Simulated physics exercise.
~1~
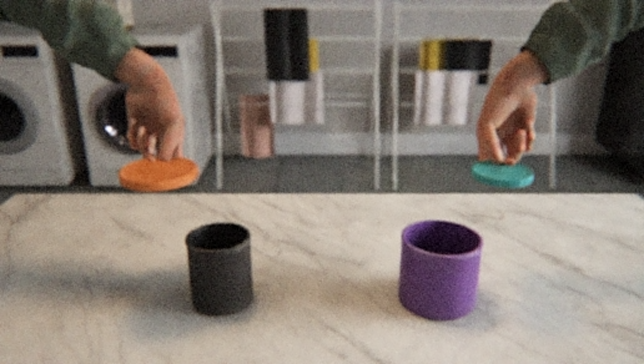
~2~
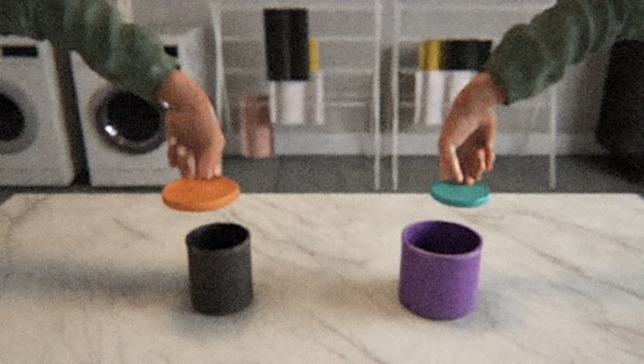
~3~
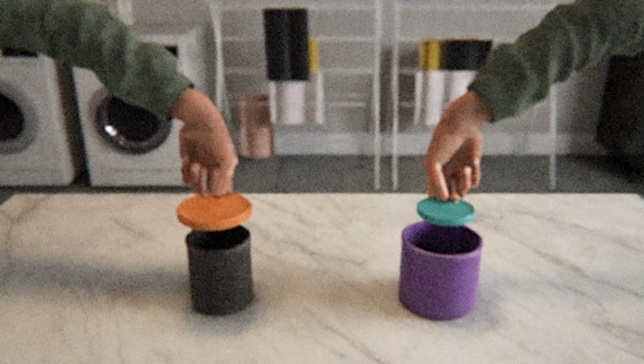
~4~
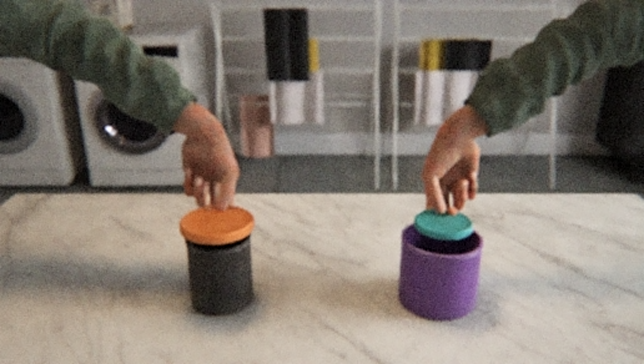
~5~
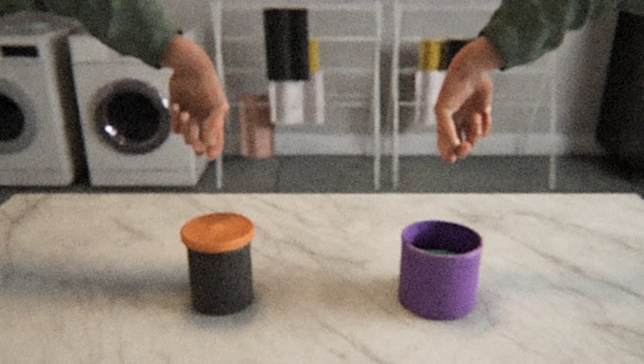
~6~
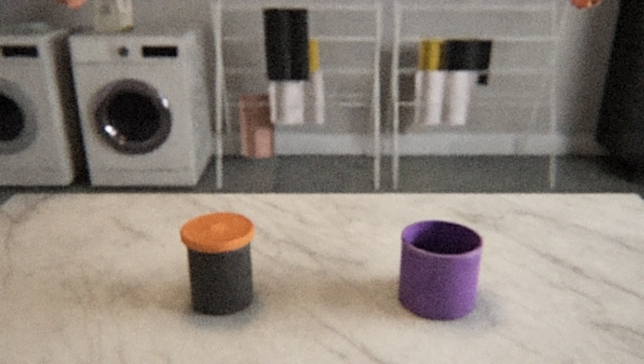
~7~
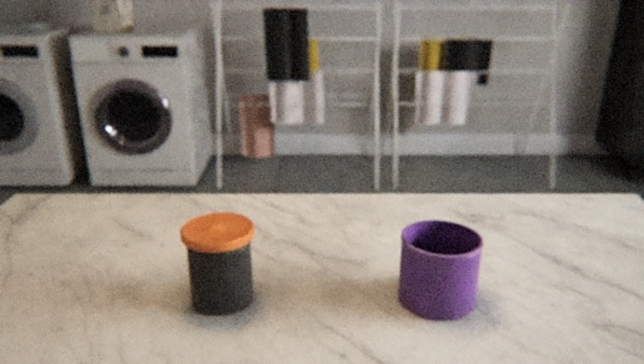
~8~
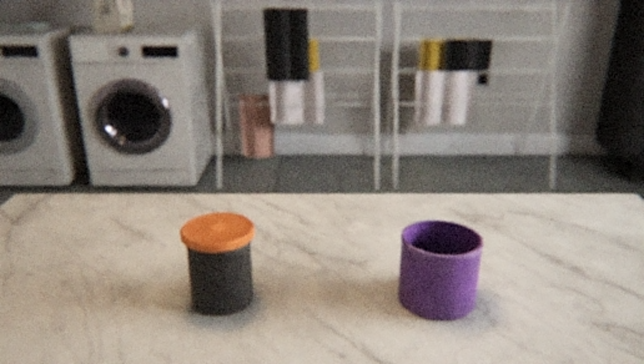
Two hands lowering flat discs over open containers and withdrawing, the orange one capping the black jar, the teal one dropping inside the purple beaker.
